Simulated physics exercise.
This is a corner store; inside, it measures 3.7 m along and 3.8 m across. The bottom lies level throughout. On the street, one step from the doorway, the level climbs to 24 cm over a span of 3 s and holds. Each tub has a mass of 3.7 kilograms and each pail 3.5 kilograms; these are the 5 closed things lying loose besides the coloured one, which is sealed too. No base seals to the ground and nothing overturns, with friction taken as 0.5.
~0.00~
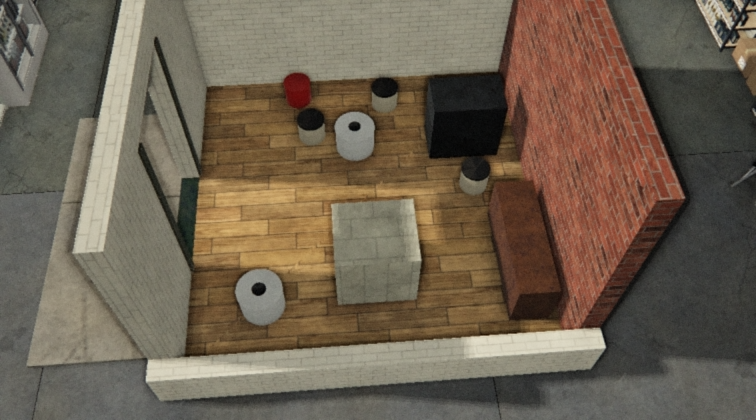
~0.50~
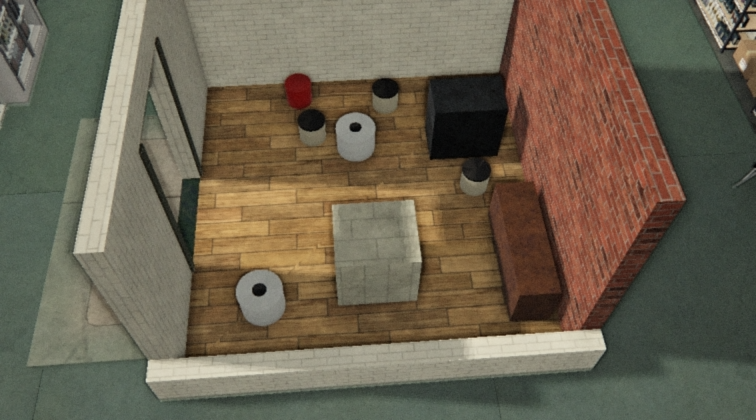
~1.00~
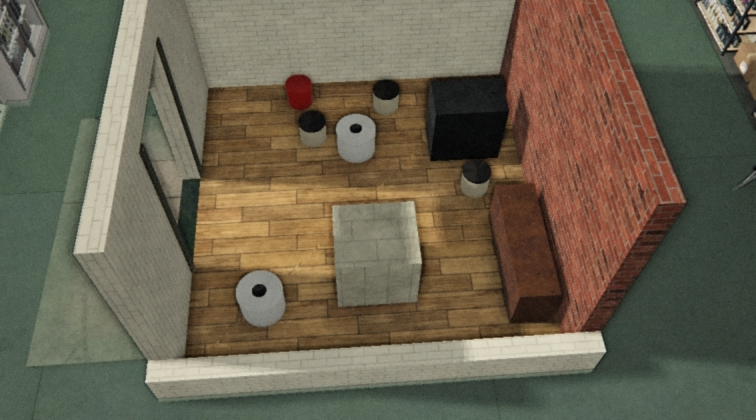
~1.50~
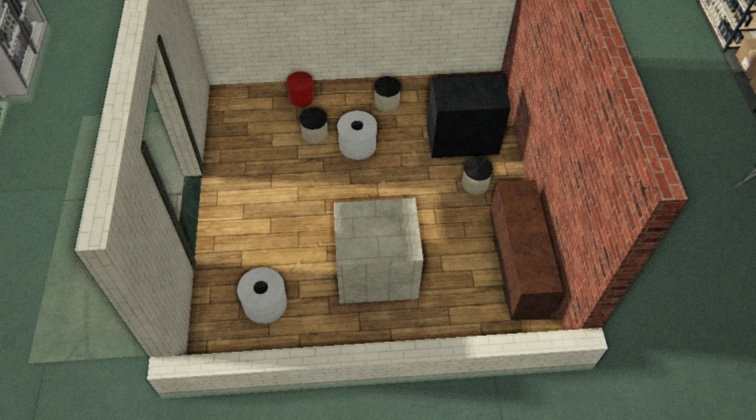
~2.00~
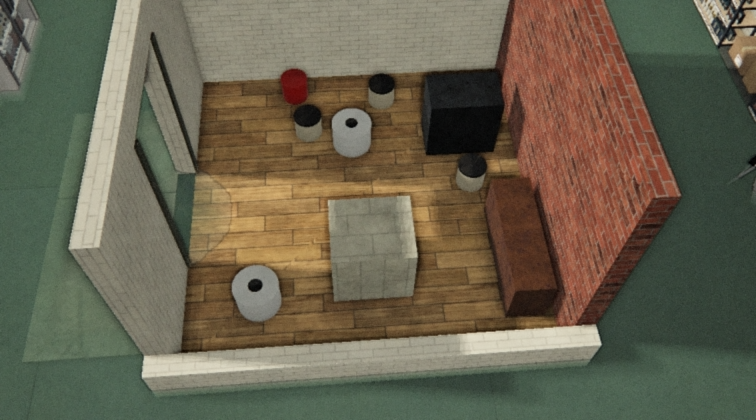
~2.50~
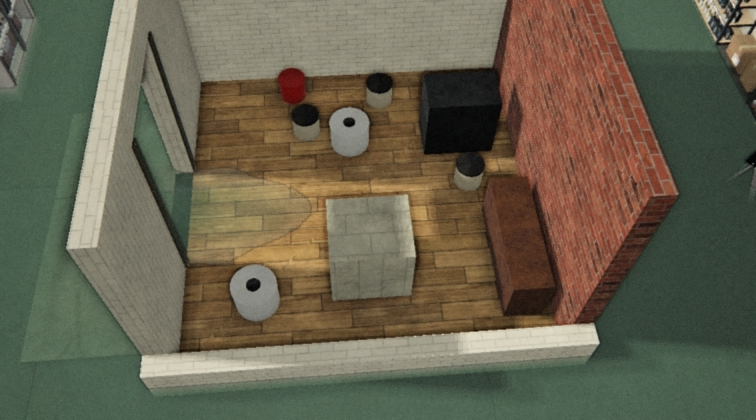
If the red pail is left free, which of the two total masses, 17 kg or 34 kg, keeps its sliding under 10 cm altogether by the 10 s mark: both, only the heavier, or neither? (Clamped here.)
Both do.
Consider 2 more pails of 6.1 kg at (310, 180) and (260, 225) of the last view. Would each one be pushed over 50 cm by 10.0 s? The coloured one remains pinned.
First exceeds it, then exceeds it.
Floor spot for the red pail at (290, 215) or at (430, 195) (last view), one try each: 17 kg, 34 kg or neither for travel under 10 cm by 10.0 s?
Trial 1 - only the upper mass works; trial 2 - the lower mass works.
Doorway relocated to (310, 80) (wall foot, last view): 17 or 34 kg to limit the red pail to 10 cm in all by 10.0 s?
The big mass is needed.
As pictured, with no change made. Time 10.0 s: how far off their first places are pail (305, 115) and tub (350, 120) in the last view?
In that order: 80 cm, 140 cm.
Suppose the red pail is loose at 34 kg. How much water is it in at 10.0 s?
8 cm, roughly.
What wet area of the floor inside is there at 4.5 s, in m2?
9.0 m2.
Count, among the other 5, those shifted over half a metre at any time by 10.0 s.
5.
After 3.5 s the red pail would be 0 cm from its start with 17 kg and 0 cm from its start with 34 kg; 0 cm of water round it then.
After 4.5 s the red pail would be 0 cm from its start with 17 kg and 0 cm from its start with 34 kg; 2 cm of water round it then.
After 7.0 s the red pail would be 0 cm from its start with 17 kg and 0 cm from its start with 34 kg; 5 cm of water round it then.
After 10.0 s the red pail would be 1 cm from its start with 17 kg and 0 cm from its start with 34 kg; 8 cm of water round it then.
